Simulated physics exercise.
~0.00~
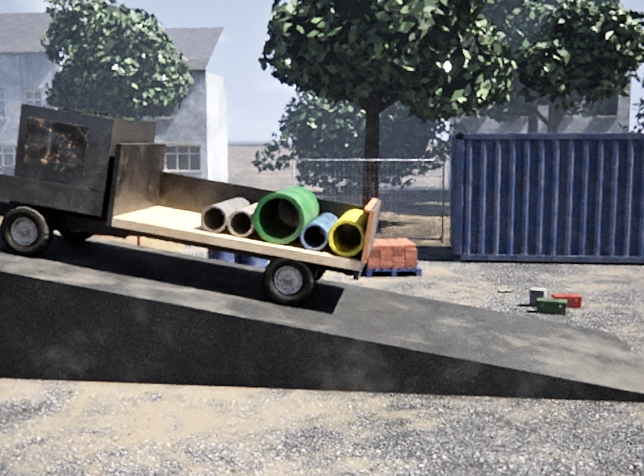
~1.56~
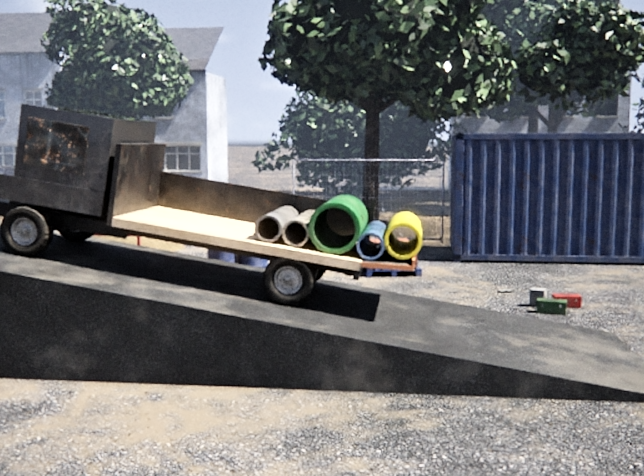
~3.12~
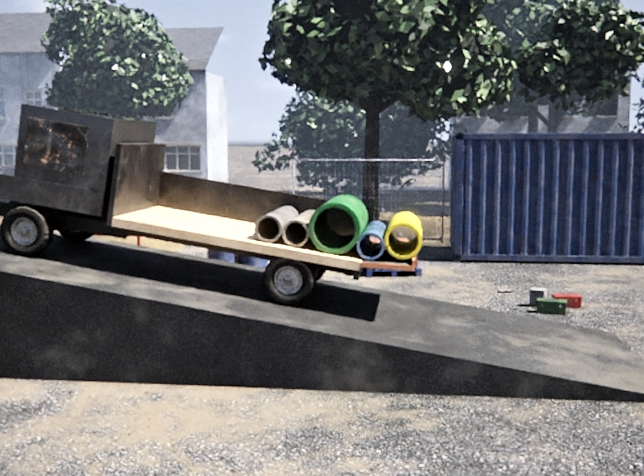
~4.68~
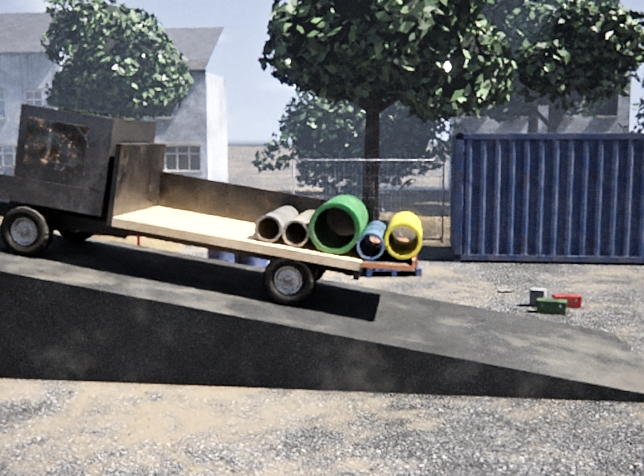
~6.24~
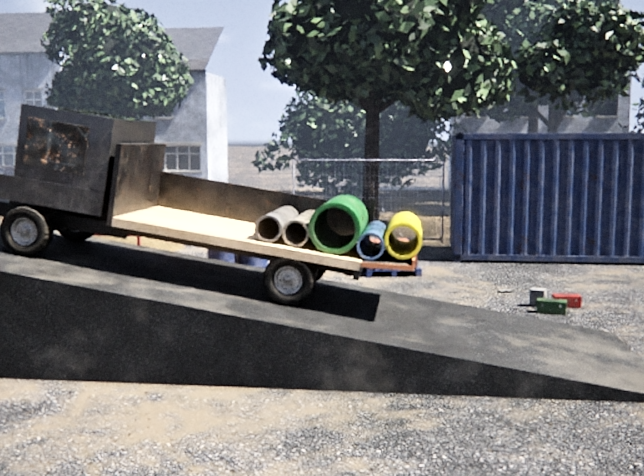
A dark flatbed truck stands on a ramp sloping down to the right, seen from the side across a gravel yard with trees, pale houses and a blue container behind. Five hollow pipes lie together toward the rear of its wooden bed, two grey-brown ones on the left, then a large green one, a blue one and a yellow one against the upright tailgate. The tailgate drops open to the right, and the pipes roll a short way after it. The yellow pipe stops on the lowered gate, with the others resting in a row behind it. Nothing falls out, and the whole load stays still.
